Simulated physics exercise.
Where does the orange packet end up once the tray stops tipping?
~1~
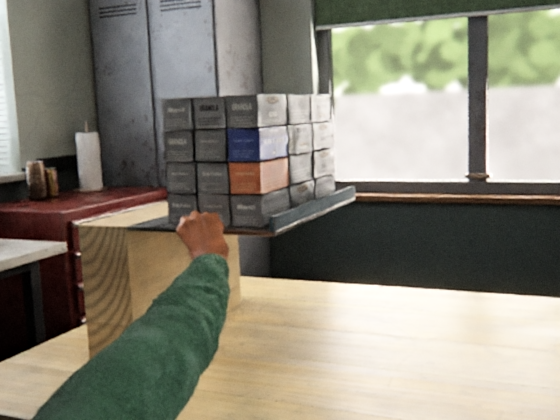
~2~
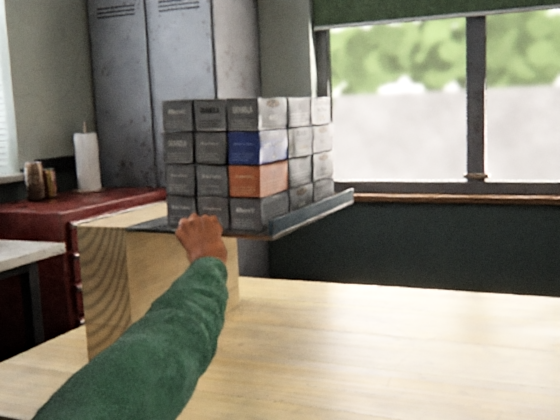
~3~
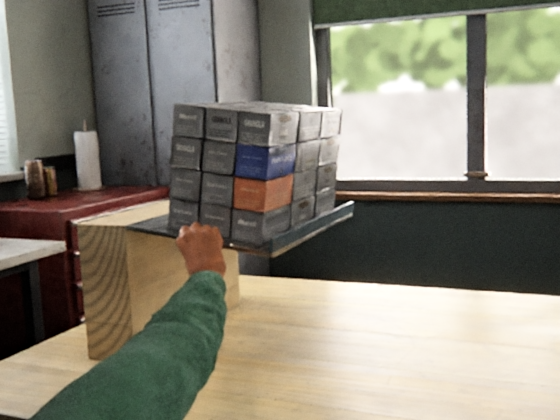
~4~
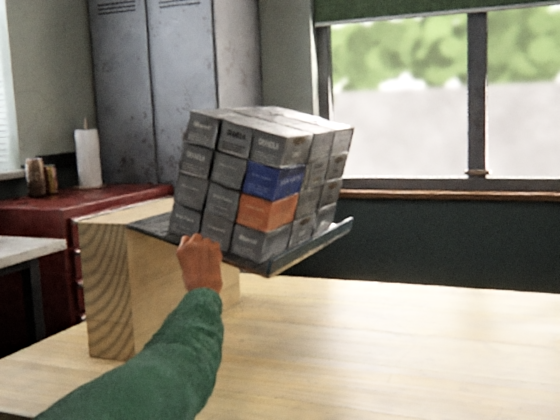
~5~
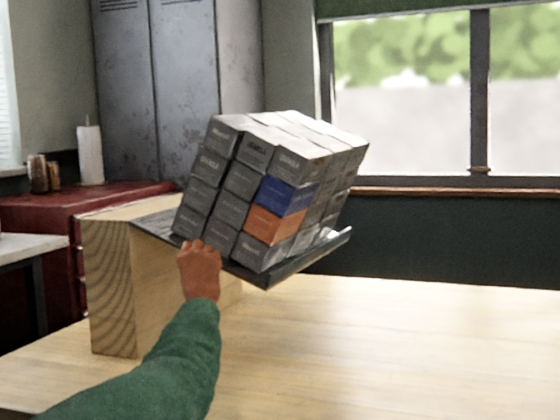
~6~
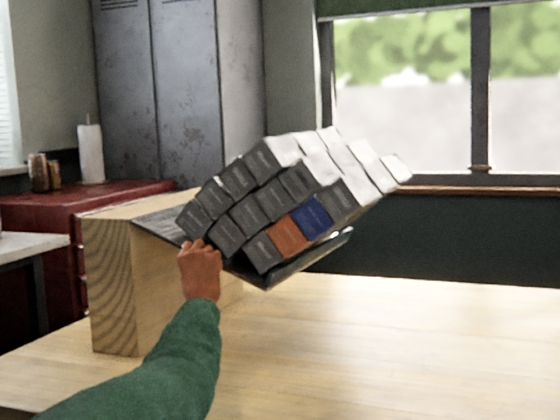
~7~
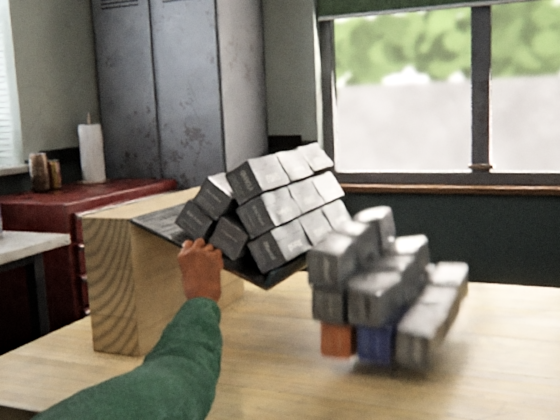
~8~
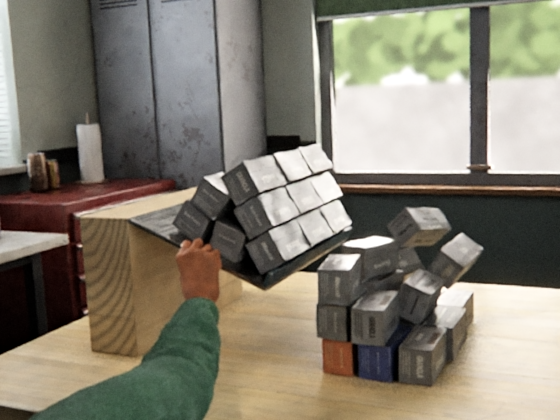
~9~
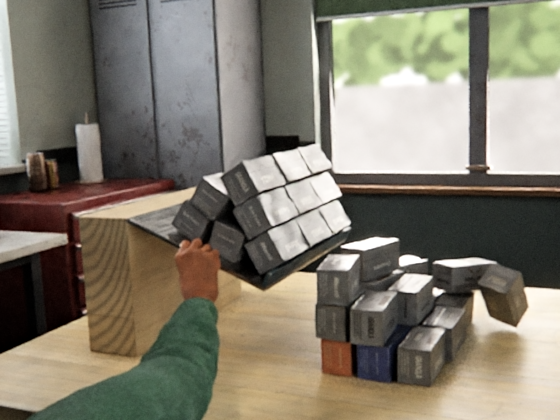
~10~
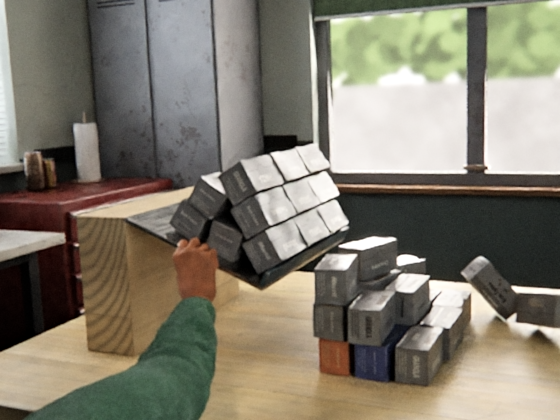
It drops off the tray and ends up on its side on the table, next to the blue packet at the bottom of the fallen pile.
